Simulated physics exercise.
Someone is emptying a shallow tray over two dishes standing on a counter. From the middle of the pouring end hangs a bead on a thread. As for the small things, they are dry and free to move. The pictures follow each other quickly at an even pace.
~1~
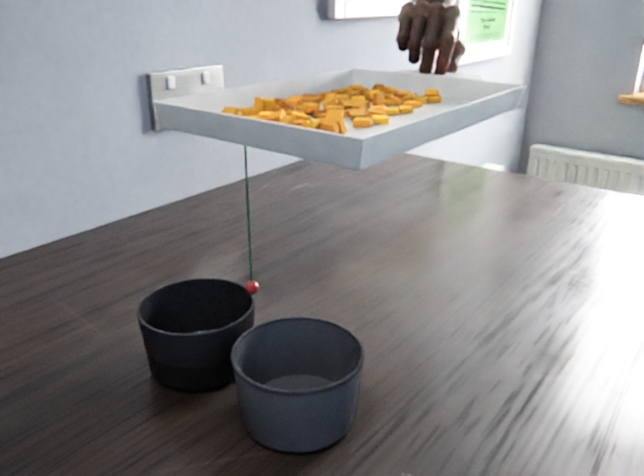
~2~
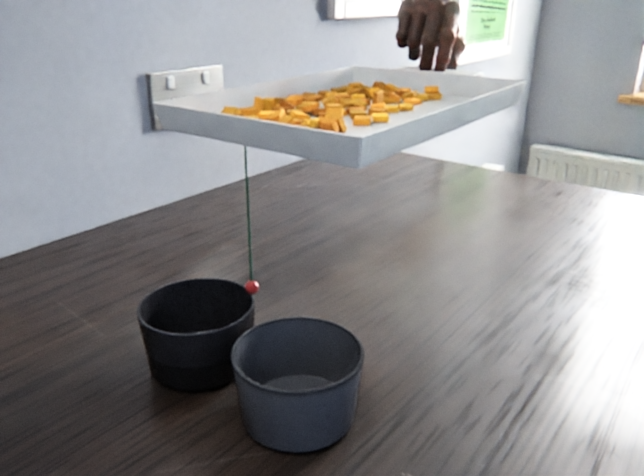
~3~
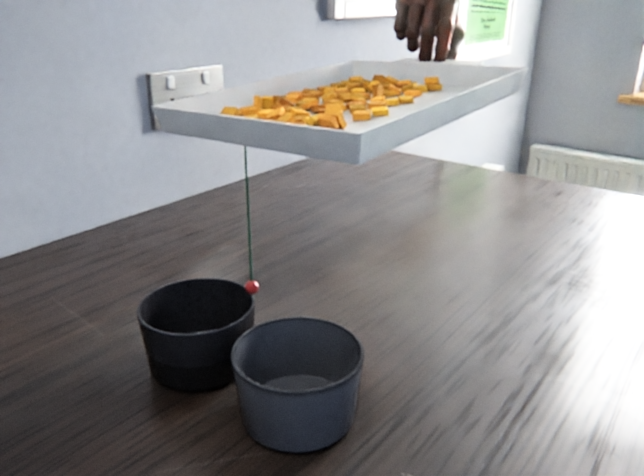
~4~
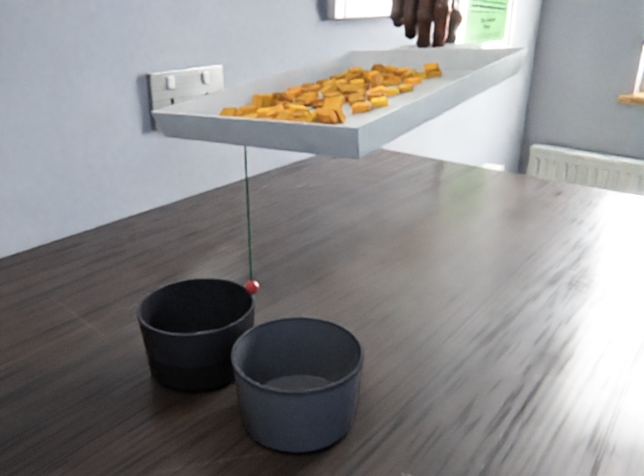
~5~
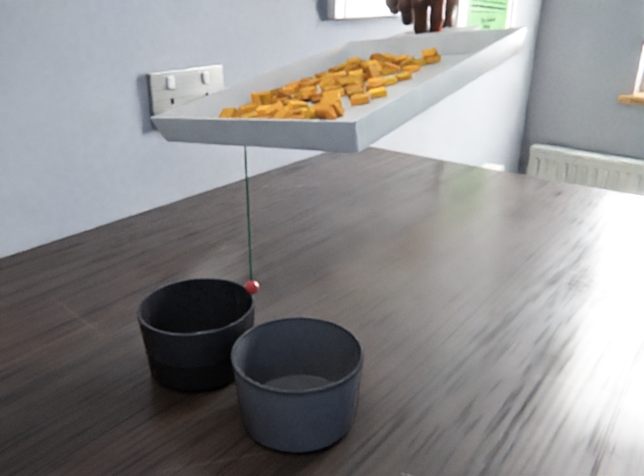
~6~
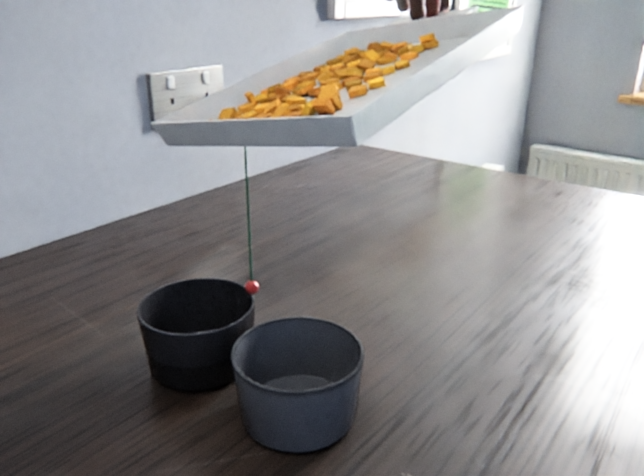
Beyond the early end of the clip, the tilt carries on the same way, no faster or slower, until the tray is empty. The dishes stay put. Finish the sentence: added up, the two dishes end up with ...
... under half of it.
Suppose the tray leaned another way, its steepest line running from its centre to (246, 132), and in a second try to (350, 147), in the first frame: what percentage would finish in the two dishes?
Lab note: Try 1 = 40 %, try 2 = 70 %.
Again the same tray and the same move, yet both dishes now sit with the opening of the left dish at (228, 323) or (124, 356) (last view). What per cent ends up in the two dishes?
About 0 and 0 per cent respectively.
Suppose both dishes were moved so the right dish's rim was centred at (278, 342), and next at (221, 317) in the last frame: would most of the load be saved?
In order, they'd catch a minor share, and next a minor share.
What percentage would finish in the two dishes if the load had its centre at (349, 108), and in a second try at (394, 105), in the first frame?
Estimates in order: 30 percent, 20 percent.
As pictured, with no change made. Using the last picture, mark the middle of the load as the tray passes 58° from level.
The middle of the load sits near (234, 96).
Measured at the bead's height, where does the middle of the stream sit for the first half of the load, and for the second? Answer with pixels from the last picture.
I'd say close to (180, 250) at first and close to (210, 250) later on.
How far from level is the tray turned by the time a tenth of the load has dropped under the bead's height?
Angle reached: About 85°.
Soon, tray tipped steeply; all on the tray.
A while on, tray tipped right over; about two thirds on the tray; a stray few in the left dish; about a quarter outside both; a small part in the air.
Towards the end, tray tipped past a quarter turn; about a quarter in the left dish; most outside both.
Finally, tray tipped past a quarter turn; none in the right dish; about a quarter in the left dish; most outside both.
